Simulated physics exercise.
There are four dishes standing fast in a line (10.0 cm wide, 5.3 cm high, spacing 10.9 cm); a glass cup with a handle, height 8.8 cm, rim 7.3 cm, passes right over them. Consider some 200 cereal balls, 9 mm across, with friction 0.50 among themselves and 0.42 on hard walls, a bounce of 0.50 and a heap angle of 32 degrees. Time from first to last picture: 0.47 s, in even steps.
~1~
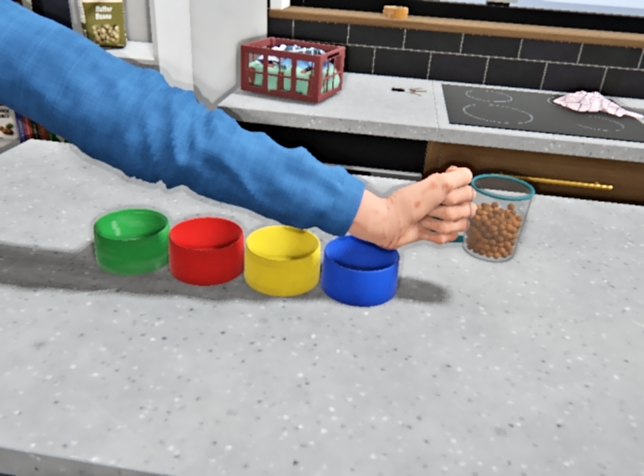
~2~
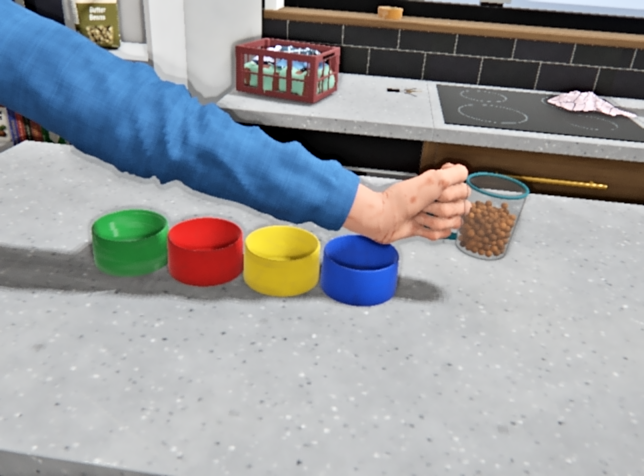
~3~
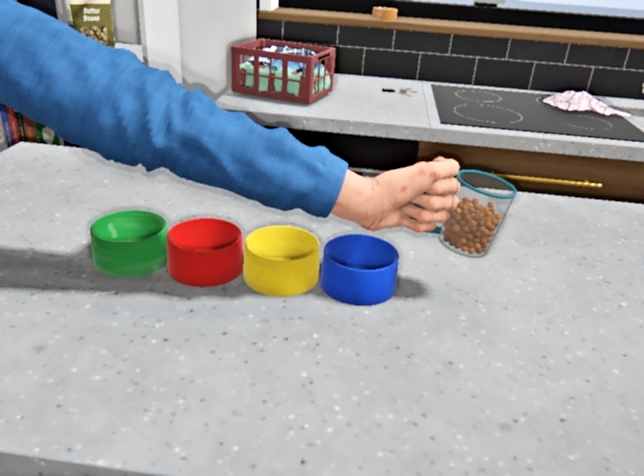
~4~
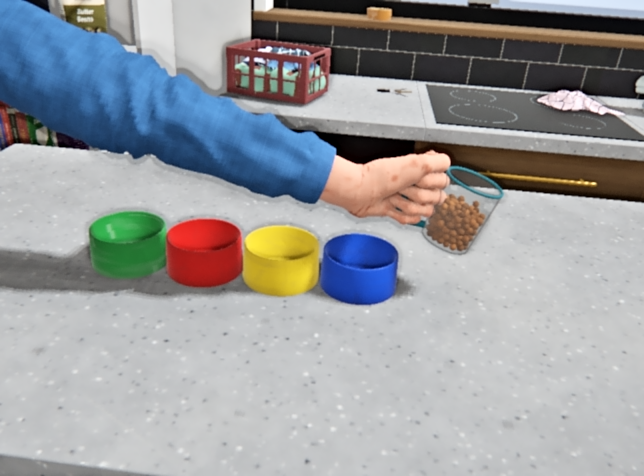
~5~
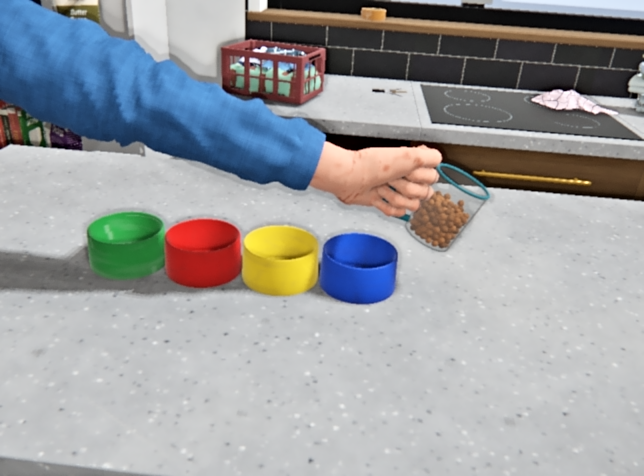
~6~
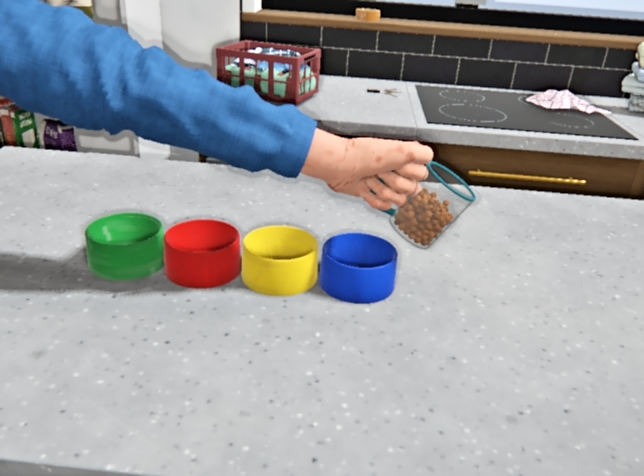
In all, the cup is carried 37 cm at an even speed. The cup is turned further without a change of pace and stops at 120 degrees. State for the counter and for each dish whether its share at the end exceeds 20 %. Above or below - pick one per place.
Red: Below; blue: Below; green: Below; yellow: Above; counter: Below.
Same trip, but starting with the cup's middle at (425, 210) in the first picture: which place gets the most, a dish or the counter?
The biggest share goes to red.
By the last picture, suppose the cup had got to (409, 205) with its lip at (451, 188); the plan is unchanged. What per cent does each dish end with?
The red dish keeps 20, the blue dish 0, the green dish 0 and the yellow dish 60.
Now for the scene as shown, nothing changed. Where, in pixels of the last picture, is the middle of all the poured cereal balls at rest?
Somewhere around (273, 264) in the final frame.
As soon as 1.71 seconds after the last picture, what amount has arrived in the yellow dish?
Around 85 in a hundred by then.
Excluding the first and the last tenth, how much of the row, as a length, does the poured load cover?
The stretch is around 7 cm long.
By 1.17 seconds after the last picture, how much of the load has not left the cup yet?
Reading: Approx. 85 %.
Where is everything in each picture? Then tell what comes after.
In the first frame, cup at (495, 219), tilt 0 degrees, lip at (533, 190), moved 0.0 cm; middle of the pieces at (495, 230); blue dish at (362, 253); yellow dish at (283, 243); red dish at (206, 233); green dish at (132, 224).
In the second frame, cup at (488, 217), tilt 3 degrees, lip at (527, 190), moved 0.7 cm; middle of the pieces at (488, 228).
In the third frame, cup at (474, 215), tilt 9 degrees, lip at (515, 191), moved 2.4 cm; middle of the pieces at (472, 225).
In the fourth frame, cup at (460, 212), tilt 16 degrees, lip at (502, 192), moved 4.2 cm; middle of the pieces at (456, 222).
In the fifth frame, cup at (445, 209), tilt 23 degrees, lip at (488, 194), moved 6.0 cm; middle of the pieces at (440, 219).
In the sixth frame, cup at (430, 207), tilt 29 degrees, lip at (474, 196), moved 7.8 cm; middle of the pieces at (425, 217); blue dish at (360, 250); yellow dish at (281, 243); red dish at (202, 236); green dish at (125, 229).
Then, 0.70 s after the last picture, tilt 80 degrees; cup holds 100 %.
Then, 1.17 s after the last picture, tilt 114 degrees; cup holds 85 %, yellow 15 %.
Then, 1.71 s after the last picture, tilt 120 degrees; cup holds 0 %, red 5 %, yellow 85 %.
In the end, red 5 %, blue 0 %, green 0 %, yellow 85 %, counter 10 %.
